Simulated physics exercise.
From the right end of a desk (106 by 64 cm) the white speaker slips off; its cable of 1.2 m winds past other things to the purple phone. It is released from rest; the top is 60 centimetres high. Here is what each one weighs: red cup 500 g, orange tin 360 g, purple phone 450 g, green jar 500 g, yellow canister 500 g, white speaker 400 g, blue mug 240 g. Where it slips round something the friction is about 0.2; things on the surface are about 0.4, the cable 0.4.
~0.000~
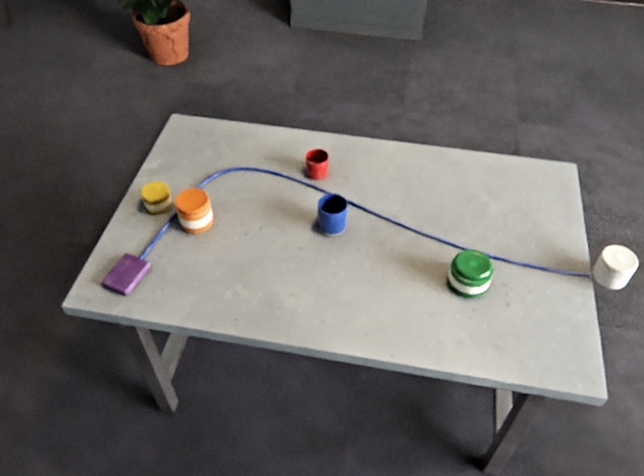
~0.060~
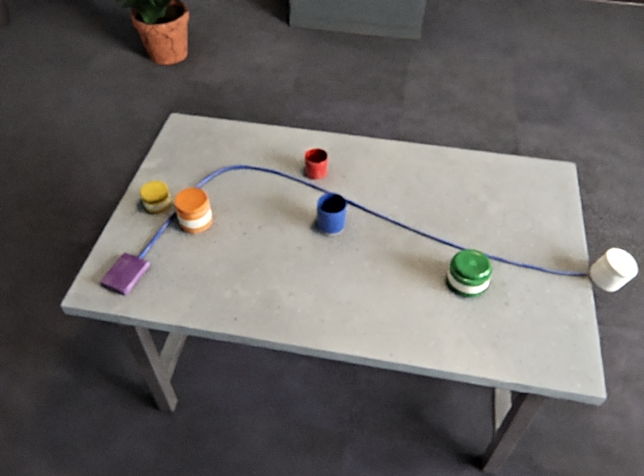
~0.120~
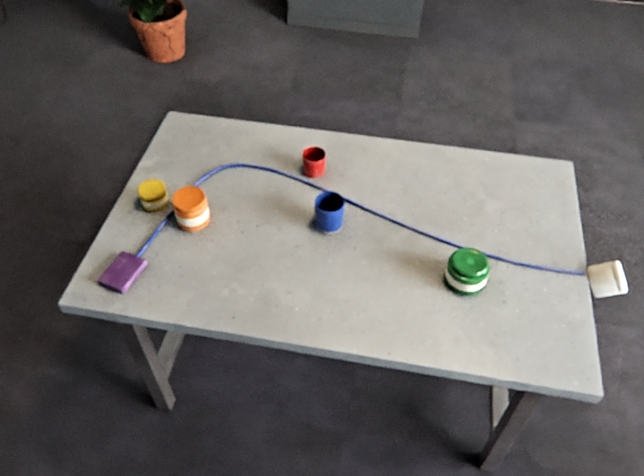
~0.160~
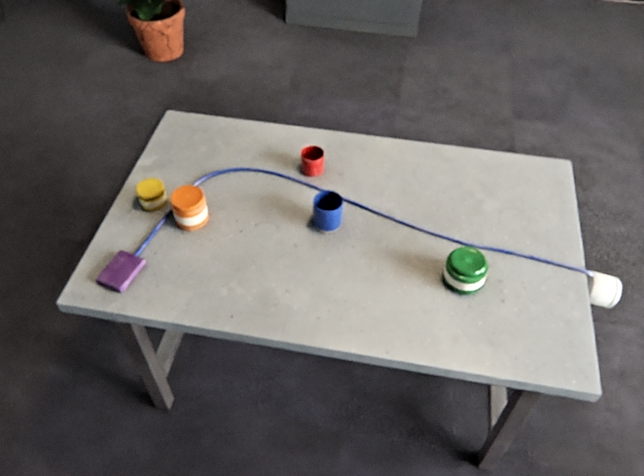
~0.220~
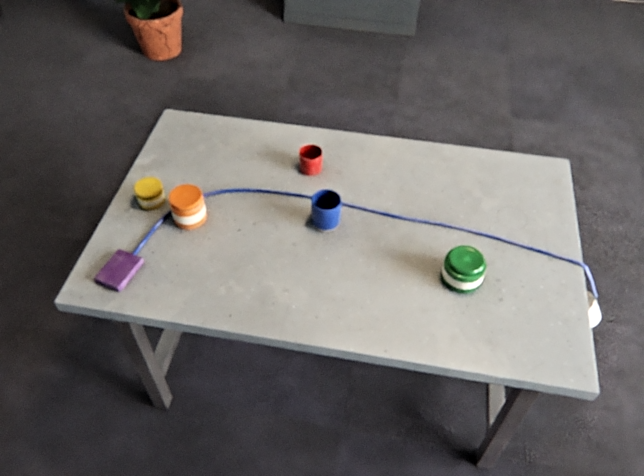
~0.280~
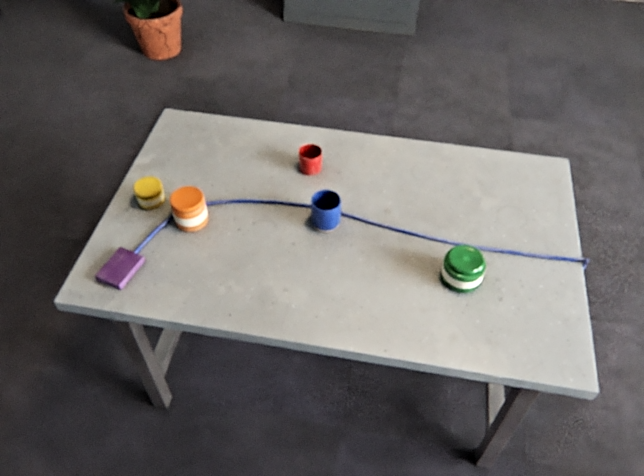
The clip opens on a gray table holding colorful containers and a flat purple object, with a curving blue cable leading to a white cylindrical object at the right edge. The white object tilts and drops out of sight behind the edge, while the cable shifts into a flatter curve and the orange tin nudges slightly right.
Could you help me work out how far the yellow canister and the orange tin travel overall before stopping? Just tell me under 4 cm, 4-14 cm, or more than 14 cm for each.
The yellow canister goes under 4 cm, the orange tin goes 4-14 cm.
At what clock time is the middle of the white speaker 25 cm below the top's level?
It gets there at roughly 0.50 s.
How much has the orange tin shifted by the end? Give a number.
The orange tin ends up roughly 8 cm from where it started.
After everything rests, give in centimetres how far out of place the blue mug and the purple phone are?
The blue mug ends up 2 cm from where it began, and the purple phone 8 cm.
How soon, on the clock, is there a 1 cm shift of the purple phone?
The purple phone gets there at 0.32 seconds.
By 0.5 s, the cable's tail end at (142, 248); orange tin 7 cm off its start, white speaker over the edge, purple phone 2 cm off its start.
By 0.7 s, the cable's tail end at (144, 248); orange tin 7 cm off its start, white speaker over the edge, purple phone 3 cm off its start.
By 1.0 s, the cable's tail end at (158, 246); orange tin 7 cm off its start at (200, 215), white speaker over the edge, purple phone 5 cm off its start at (139, 254).
By 1.2 s, the cable's tail end at (165, 243); orange tin 8 cm off its start, purple phone 6 cm off its start, blue mug 2 cm off its start.
By 2.4 s, the cable's tail end at (170, 241); orange tin 8 cm off its start at (201, 217), yellow canister 0 cm off its start at (147, 185), purple phone 8 cm off its start at (150, 248), white speaker over the edge.
